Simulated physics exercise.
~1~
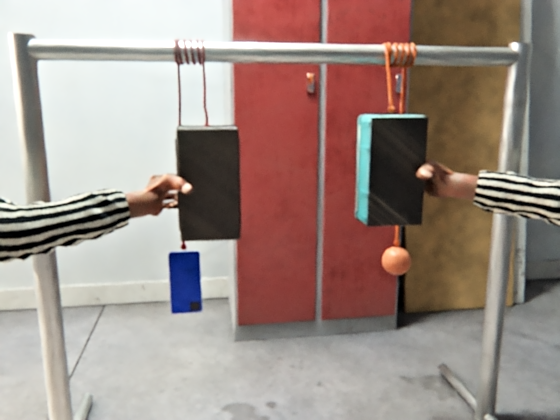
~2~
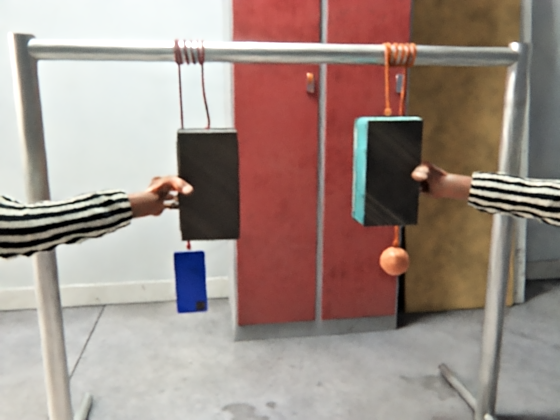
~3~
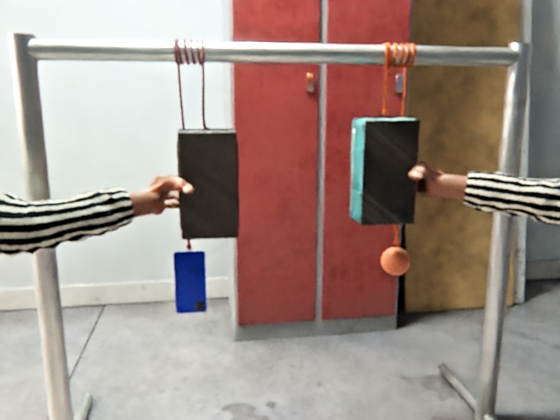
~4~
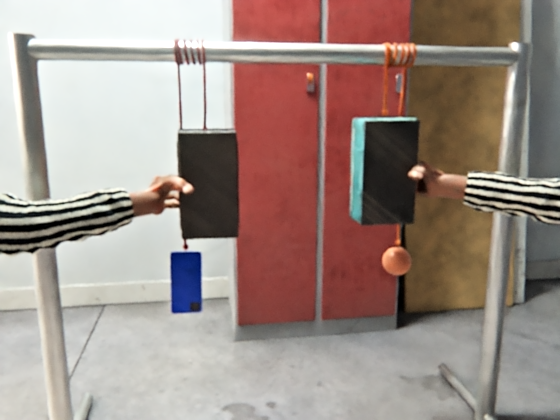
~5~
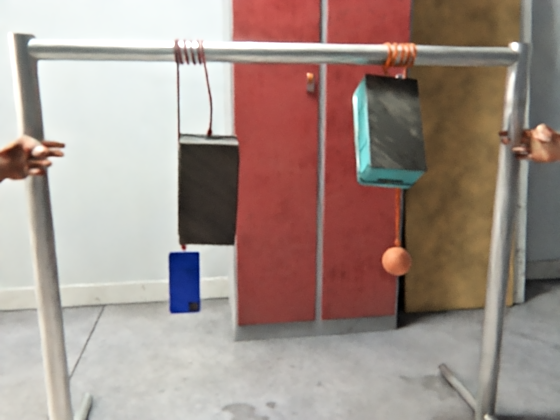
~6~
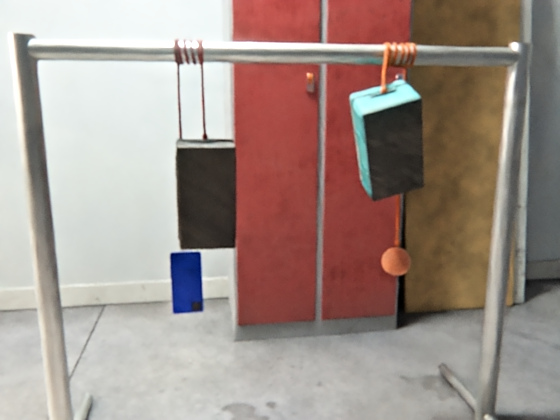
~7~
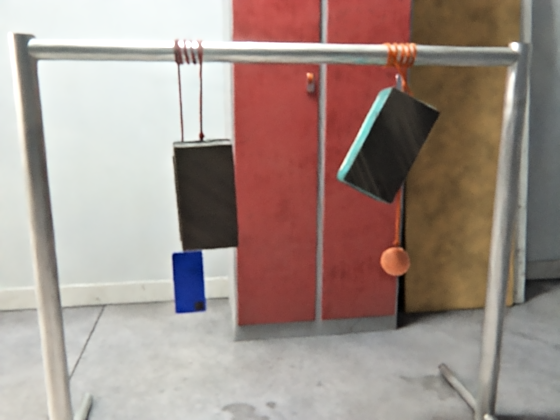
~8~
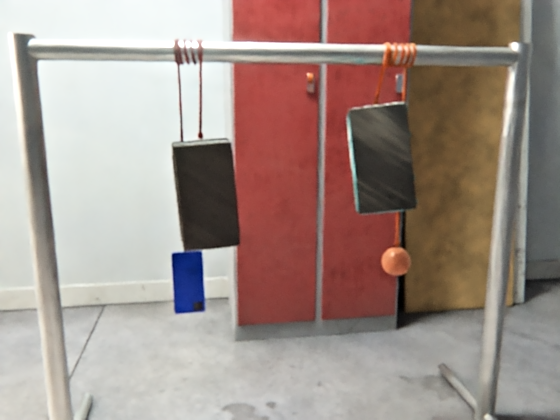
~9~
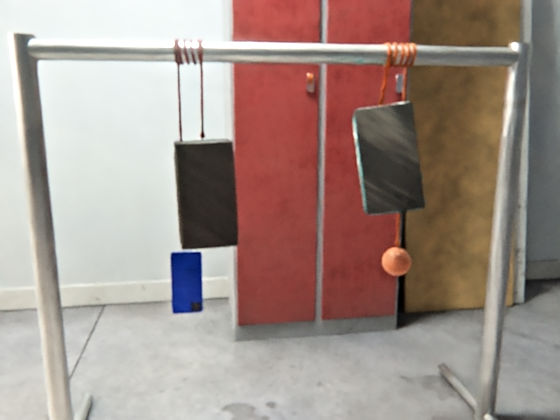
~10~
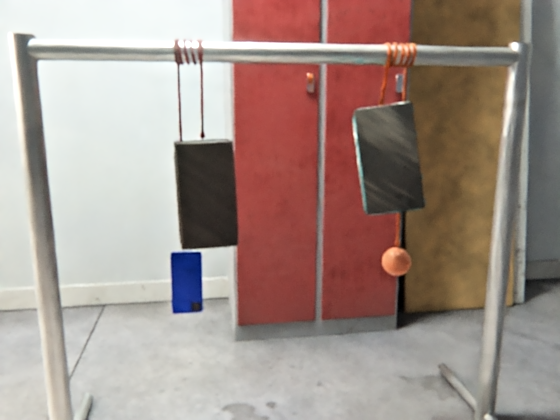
Room with red locker, hands releasing two dark cases hanging from a metal bar, the right one tilting and swinging, both staying suspended.
